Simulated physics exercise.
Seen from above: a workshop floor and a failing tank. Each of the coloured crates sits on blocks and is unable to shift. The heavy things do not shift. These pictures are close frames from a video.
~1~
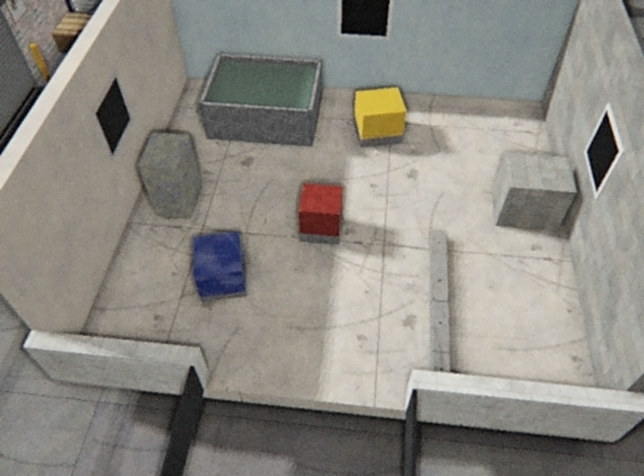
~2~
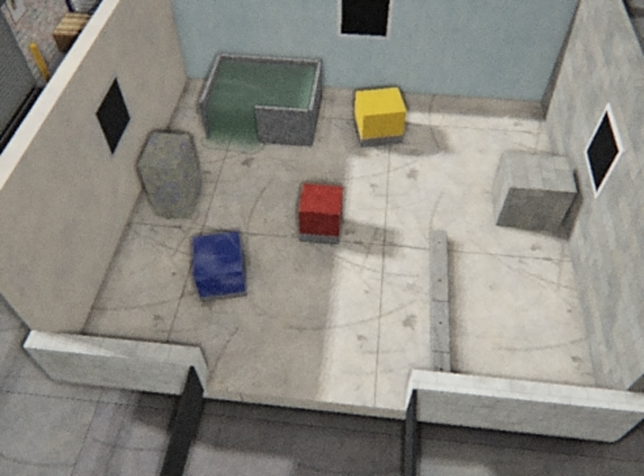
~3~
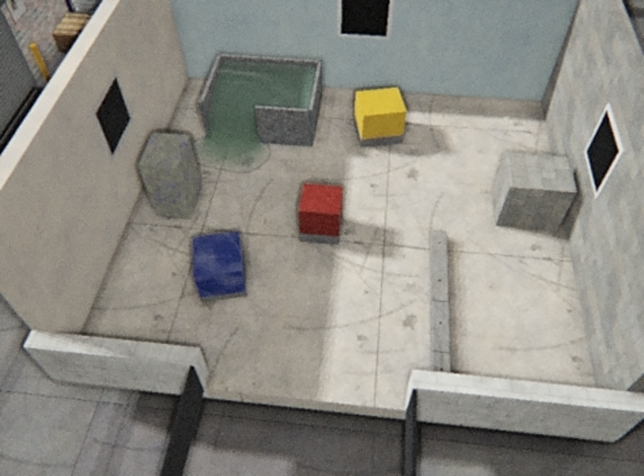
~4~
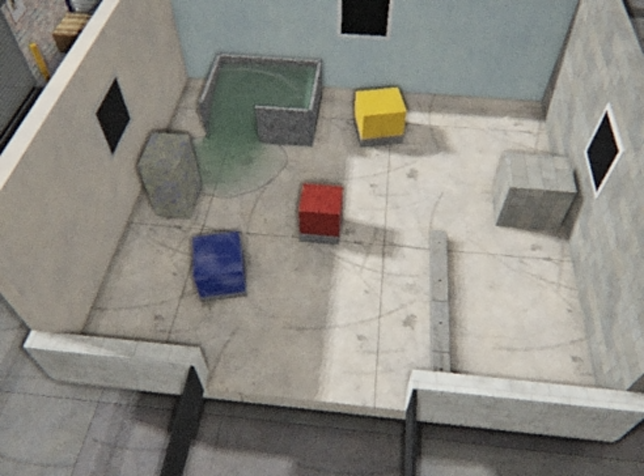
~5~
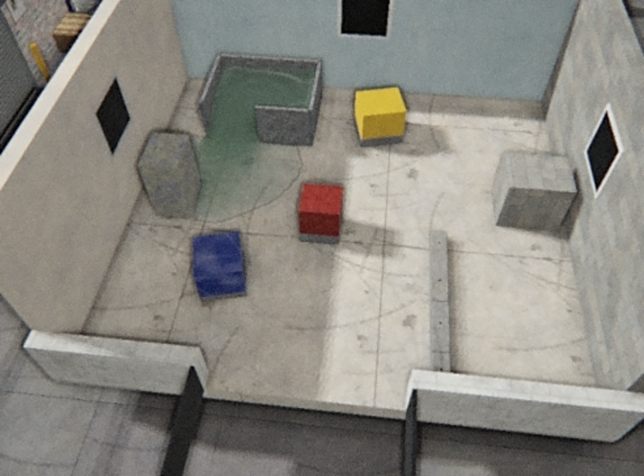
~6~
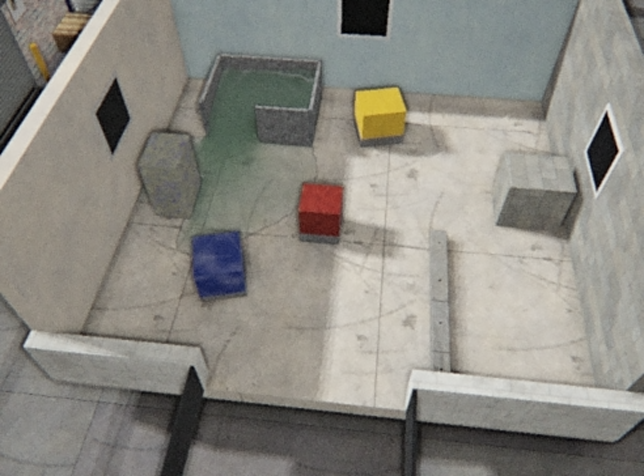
Green-tinted water pours from a gap in the grey tank and spreads across the workshop floor.
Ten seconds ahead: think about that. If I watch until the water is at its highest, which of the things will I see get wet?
The blue crate meets the water, the red crate avoids the water, the yellow crate avoids the water.
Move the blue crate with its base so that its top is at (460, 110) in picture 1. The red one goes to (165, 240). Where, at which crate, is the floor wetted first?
It should be the red crate.
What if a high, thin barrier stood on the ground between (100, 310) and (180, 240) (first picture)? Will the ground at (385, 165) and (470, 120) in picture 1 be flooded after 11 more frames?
In order, I'd call them bare and bare.
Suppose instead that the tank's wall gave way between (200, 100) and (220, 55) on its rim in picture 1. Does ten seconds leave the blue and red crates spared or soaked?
Blue crate: Untouched; red crate: Untouched.
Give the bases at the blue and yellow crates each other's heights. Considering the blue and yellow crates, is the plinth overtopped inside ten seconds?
In that case the blue one is flooded and the yellow one is left dry.
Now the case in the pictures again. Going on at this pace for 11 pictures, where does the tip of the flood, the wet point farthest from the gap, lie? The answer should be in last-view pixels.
My guess would be about (352, 387).
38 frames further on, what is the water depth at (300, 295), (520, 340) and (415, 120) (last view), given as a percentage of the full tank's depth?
The three come to some 10, 0 and 0 per cent respectively.
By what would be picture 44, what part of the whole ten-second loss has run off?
Near 50 in a hundred.
A moment on, water covers 20 % of the floor; the blue crate water round its plinth, the red crate water round its plinth, the yellow crate not reached.
Next, water covers 35 % of the floor; the blue crate water round its plinth, the red crate water round its plinth, the yellow crate not reached.
Then, water covers 45 % of the floor; the blue crate water round its plinth, the red crate water round its plinth, the yellow crate not reached.
Later, water covers 55 % of the floor; the blue crate water round its plinth, the red crate water round its plinth, the yellow crate water round its plinth.
In the end, water covers 75 % of the floor; the blue crate was topped, the red crate stayed above the water, the yellow crate stayed above the water.
